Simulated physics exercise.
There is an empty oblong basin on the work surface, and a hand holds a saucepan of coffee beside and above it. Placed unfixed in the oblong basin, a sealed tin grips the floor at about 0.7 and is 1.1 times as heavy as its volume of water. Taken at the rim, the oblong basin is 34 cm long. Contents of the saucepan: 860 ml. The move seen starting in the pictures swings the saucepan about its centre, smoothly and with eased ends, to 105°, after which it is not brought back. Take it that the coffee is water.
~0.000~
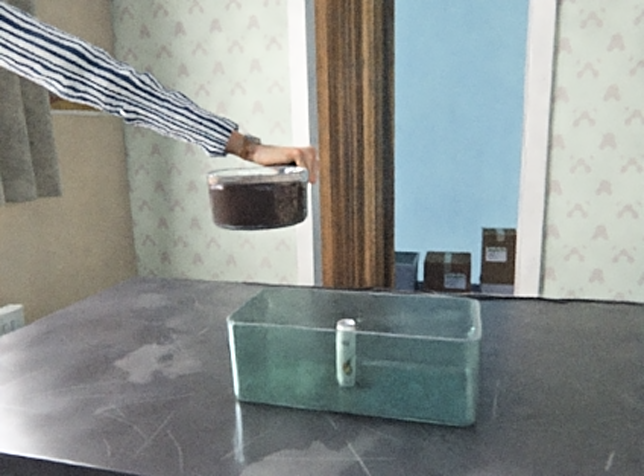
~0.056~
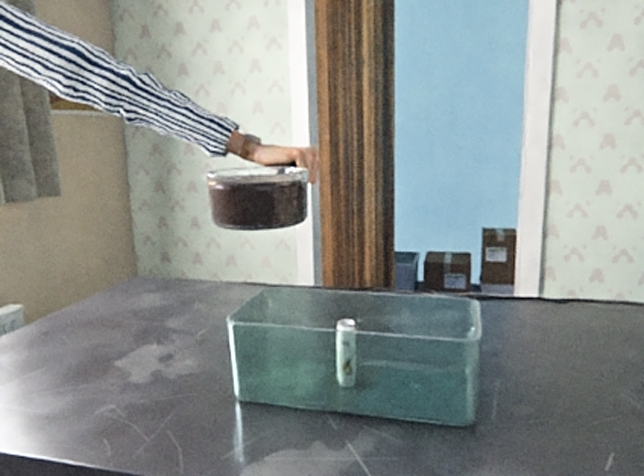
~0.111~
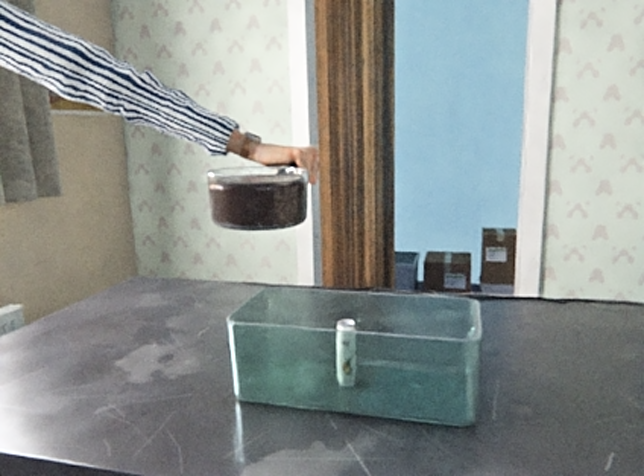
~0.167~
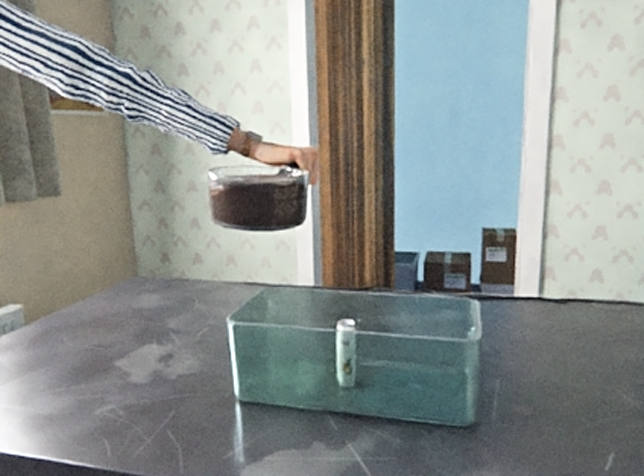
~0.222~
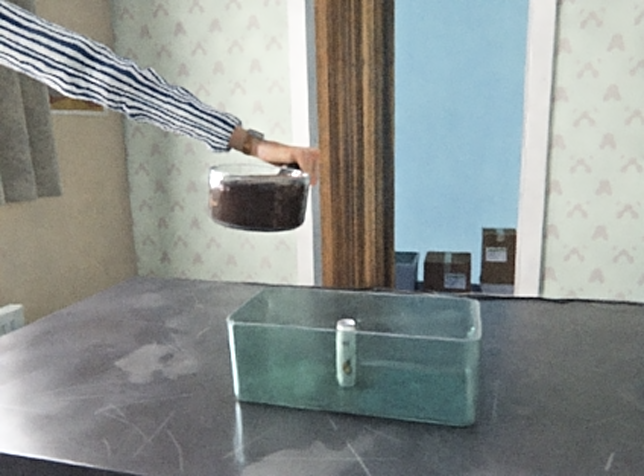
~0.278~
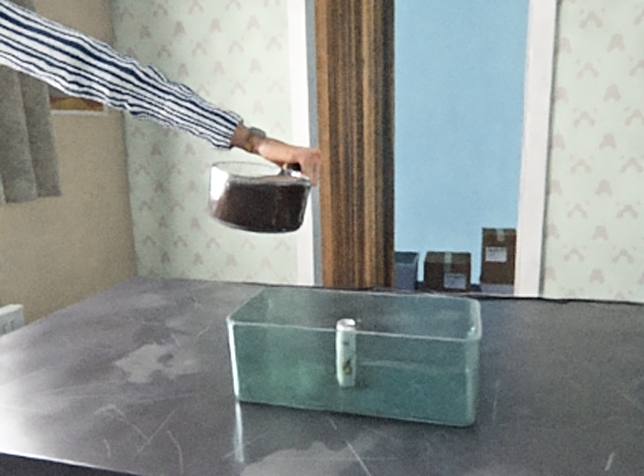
On a dark tabletop, a hand in a striped sleeve holding a glass pan of dark liquid, slowly tilting it slightly rightward.
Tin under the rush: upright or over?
It does not tip.
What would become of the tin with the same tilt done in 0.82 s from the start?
After the tilt, the tin has tipped over.
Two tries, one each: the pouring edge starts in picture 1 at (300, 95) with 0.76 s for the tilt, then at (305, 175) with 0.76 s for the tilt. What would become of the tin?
Try 1: Tipped over; try 2: Tipped over.
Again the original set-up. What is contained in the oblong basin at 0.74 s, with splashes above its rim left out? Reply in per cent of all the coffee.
About 14%.
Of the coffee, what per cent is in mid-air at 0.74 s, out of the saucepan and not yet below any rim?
30 per cent.
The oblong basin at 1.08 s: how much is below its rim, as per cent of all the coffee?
Near 80 in a hundred.
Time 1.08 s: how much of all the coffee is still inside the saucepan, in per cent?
Share remaining: Approx. 10 %.
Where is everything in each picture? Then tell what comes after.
In the first frame, it leans 0°; its right rim is at (305, 173); the coffee meets the walls at (217, 180) and (304, 179); the oblong basin's rim runs from (246, 304) to (480, 319); the tin's top is at (346, 326).
In the second frame, it leans 0°; its right rim is at (305, 173); the coffee meets the walls at (217, 180) and (305, 179).
In the third frame, it leans 2°; its right rim is at (306, 174); the coffee meets the walls at (217, 179) and (305, 180).
In the fourth frame, it leans 4°; its right rim is at (307, 176); the coffee meets the walls at (218, 179) and (306, 180).
In the fifth frame, it leans 7°; its right rim is at (308, 179); the coffee meets the walls at (218, 179) and (307, 181).
In the sixth frame, it leans 11°; its right rim is at (309, 183); the coffee meets the walls at (219, 180) and (308, 180).
After 0.74 s the tilt is 63° and 55 per cent is still to pour; the tin stands where it began.
After 1.08 s the tilt is 97° and 10 per cent is still to pour; the tin stands where it began.
After 1.43 s the tilt is 105° and 0 per cent is still to pour; the tin stands 1 cm from where it began.
After 1.81 s the tilt is 105° and 0 per cent is still to pour; the tin stands 1 cm from where it began.
In the end the tin stands 1 cm from where it began.
